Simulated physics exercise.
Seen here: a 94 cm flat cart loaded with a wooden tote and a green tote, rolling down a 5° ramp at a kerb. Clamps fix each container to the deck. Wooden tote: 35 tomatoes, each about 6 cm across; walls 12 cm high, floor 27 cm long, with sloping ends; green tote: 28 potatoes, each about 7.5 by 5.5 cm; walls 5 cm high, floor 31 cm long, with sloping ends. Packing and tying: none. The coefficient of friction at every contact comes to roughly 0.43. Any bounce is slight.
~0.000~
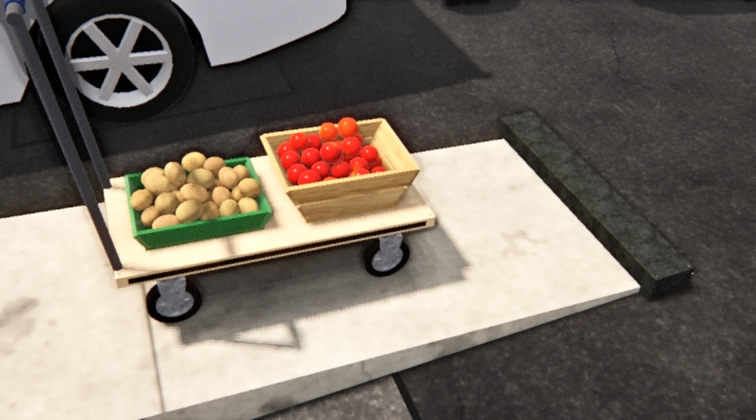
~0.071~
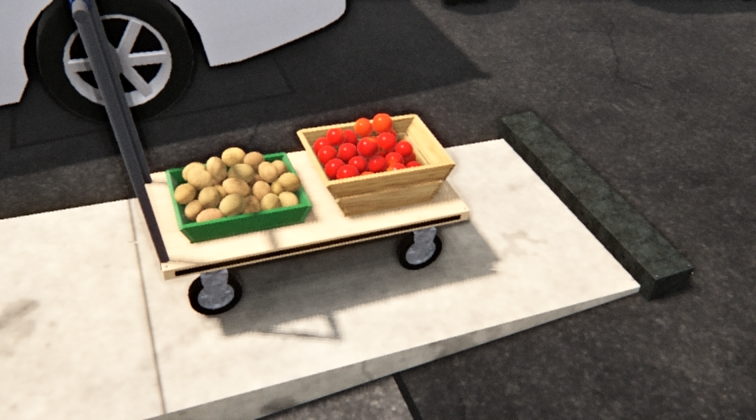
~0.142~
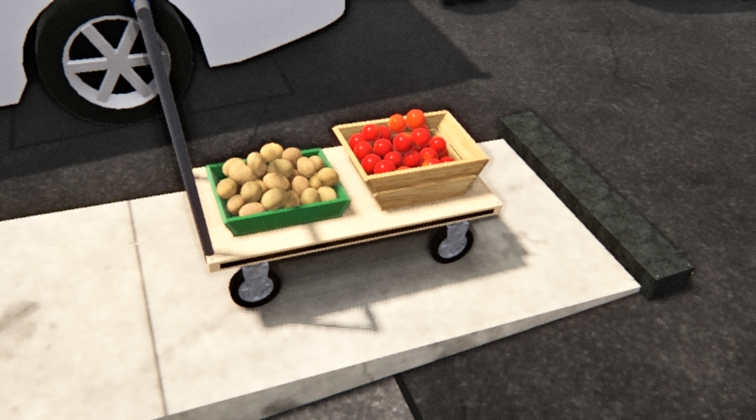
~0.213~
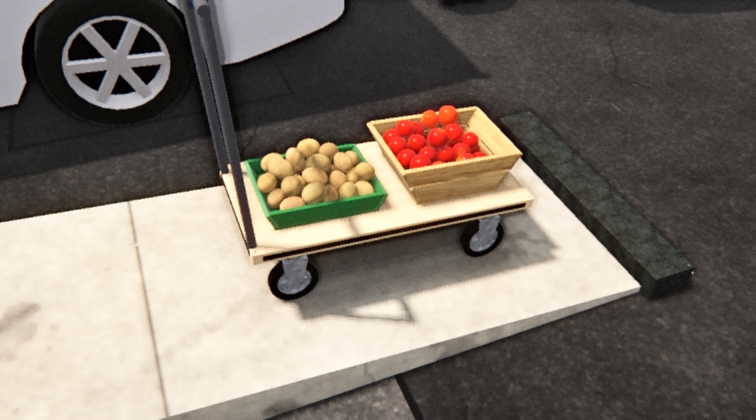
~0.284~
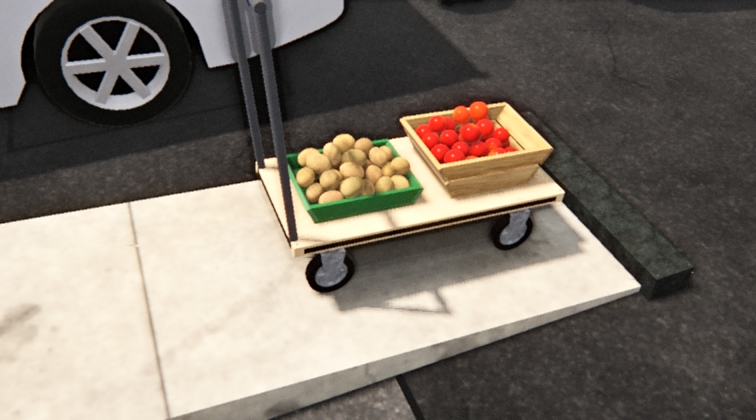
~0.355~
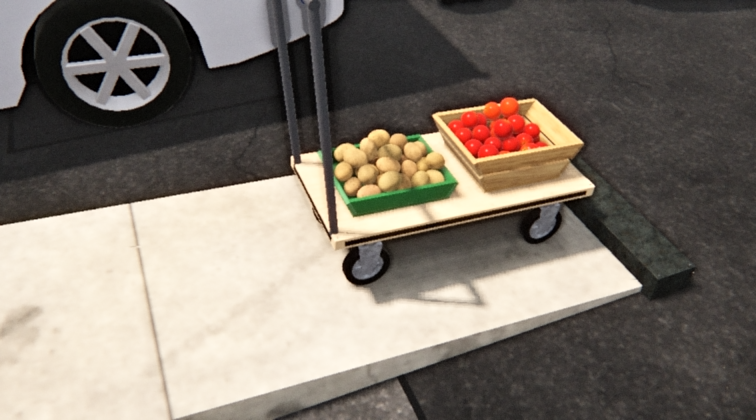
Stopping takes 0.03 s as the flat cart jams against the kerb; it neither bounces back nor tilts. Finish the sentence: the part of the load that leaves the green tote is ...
... bigger than a sixth.
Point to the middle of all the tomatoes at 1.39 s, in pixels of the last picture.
(548, 134).
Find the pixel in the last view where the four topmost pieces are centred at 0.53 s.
About (537, 101).
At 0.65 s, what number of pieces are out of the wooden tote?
Roughly, out by then: Wooden tote 3.
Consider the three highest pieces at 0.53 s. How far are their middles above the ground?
I'd put it close to 50 cm.
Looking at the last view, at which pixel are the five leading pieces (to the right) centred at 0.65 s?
(593, 105).
After 0.43 s, the wheels strike.
After 0.53 s, wooden tote 35 in, 0 out and green tote 27 in, 1 out.
After 0.65 s, wooden tote 32 in, 3 out and green tote 25 in, 3 out.
After 0.88 s, wooden tote 31 in, 4 out and green tote 23 in, 5 out.
Outcome (at 1.39 s), wooden tote 31 in, 4 out and green tote 21 in, 7 out. Asked share, 7 of 28, 25 per cent.
